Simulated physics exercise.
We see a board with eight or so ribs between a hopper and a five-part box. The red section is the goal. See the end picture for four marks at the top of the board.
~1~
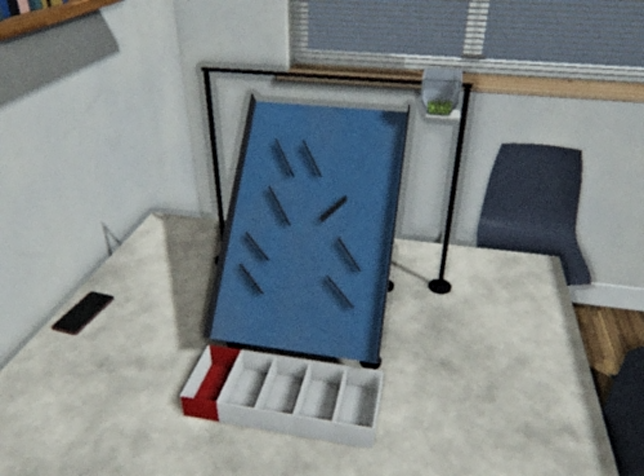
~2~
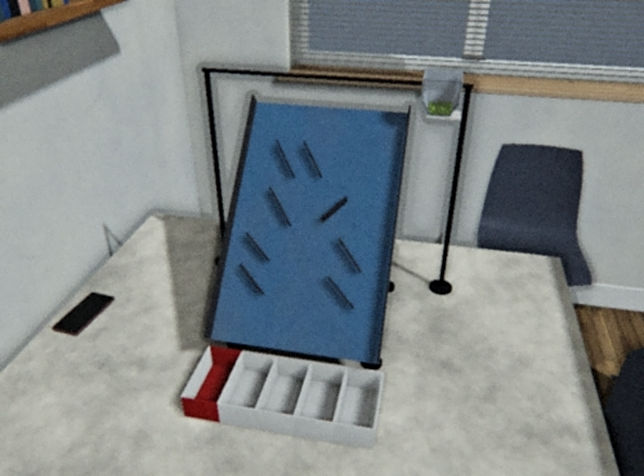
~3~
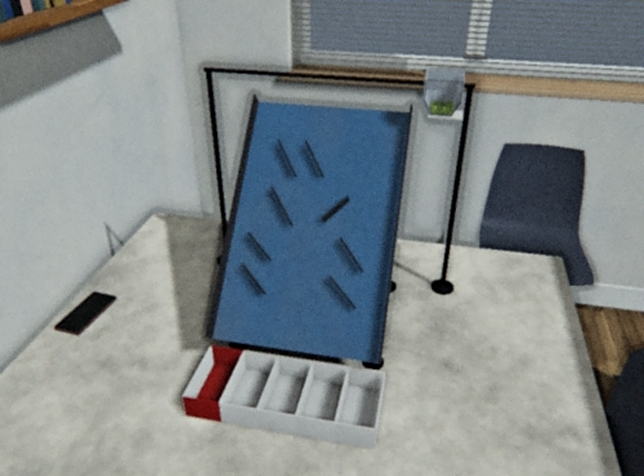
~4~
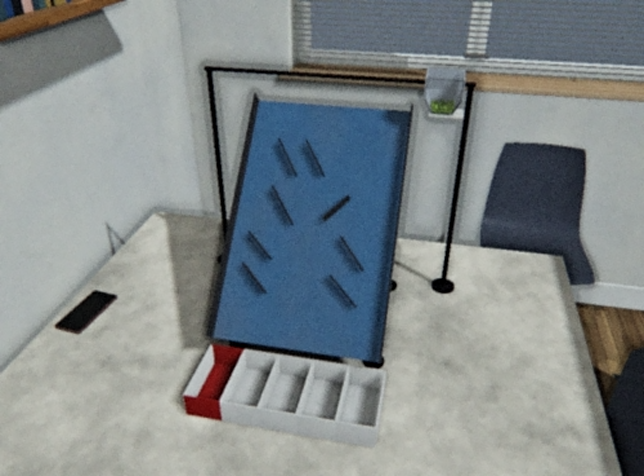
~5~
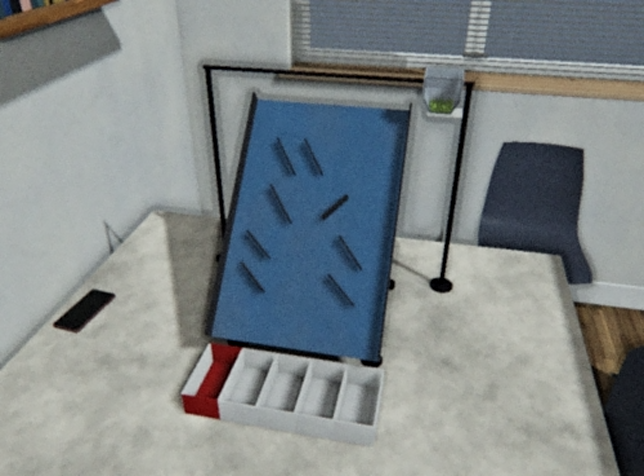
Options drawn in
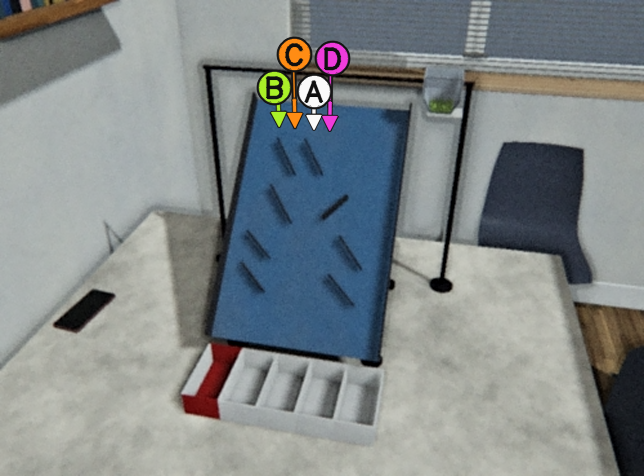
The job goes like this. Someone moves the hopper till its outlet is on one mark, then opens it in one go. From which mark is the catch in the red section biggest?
Use mark B.
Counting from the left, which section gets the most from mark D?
It is the second one.
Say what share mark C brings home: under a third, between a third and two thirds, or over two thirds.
Under a third.
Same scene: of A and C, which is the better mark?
That would be C.
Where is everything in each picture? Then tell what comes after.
In the first frame, hopper near (439, 108), dried peas, door shut.
In the second frame, ribs (276, 140) to (292, 174), (304, 141) to (320, 174), (270, 187) to (289, 223).
In the third frame, ribs (322, 219) to (348, 196), (248, 233) to (269, 258), (340, 237) to (361, 270).
In the fourth frame, ribs (242, 263) to (263, 291), (330, 275) to (355, 306).
In the fifth frame, red section near (201, 405), number 1 of 5 from the left.
On the marked copy, mark A meets the board at (314, 124); mark B meets the board at (279, 121); mark C meets the board at (294, 122); mark D meets the board at (329, 125).
Choosing A, only a few in the red section, all but a few in other sections, only a few outside the box.
Choosing B, close to half in the red section, close to a third in other sections, a small share outside the box.
Choosing C, a small share in the red section, the bulk in other sections, a small share outside the box.
Choosing D, a small share in the red section, the bulk in other sections, a small share outside the box.
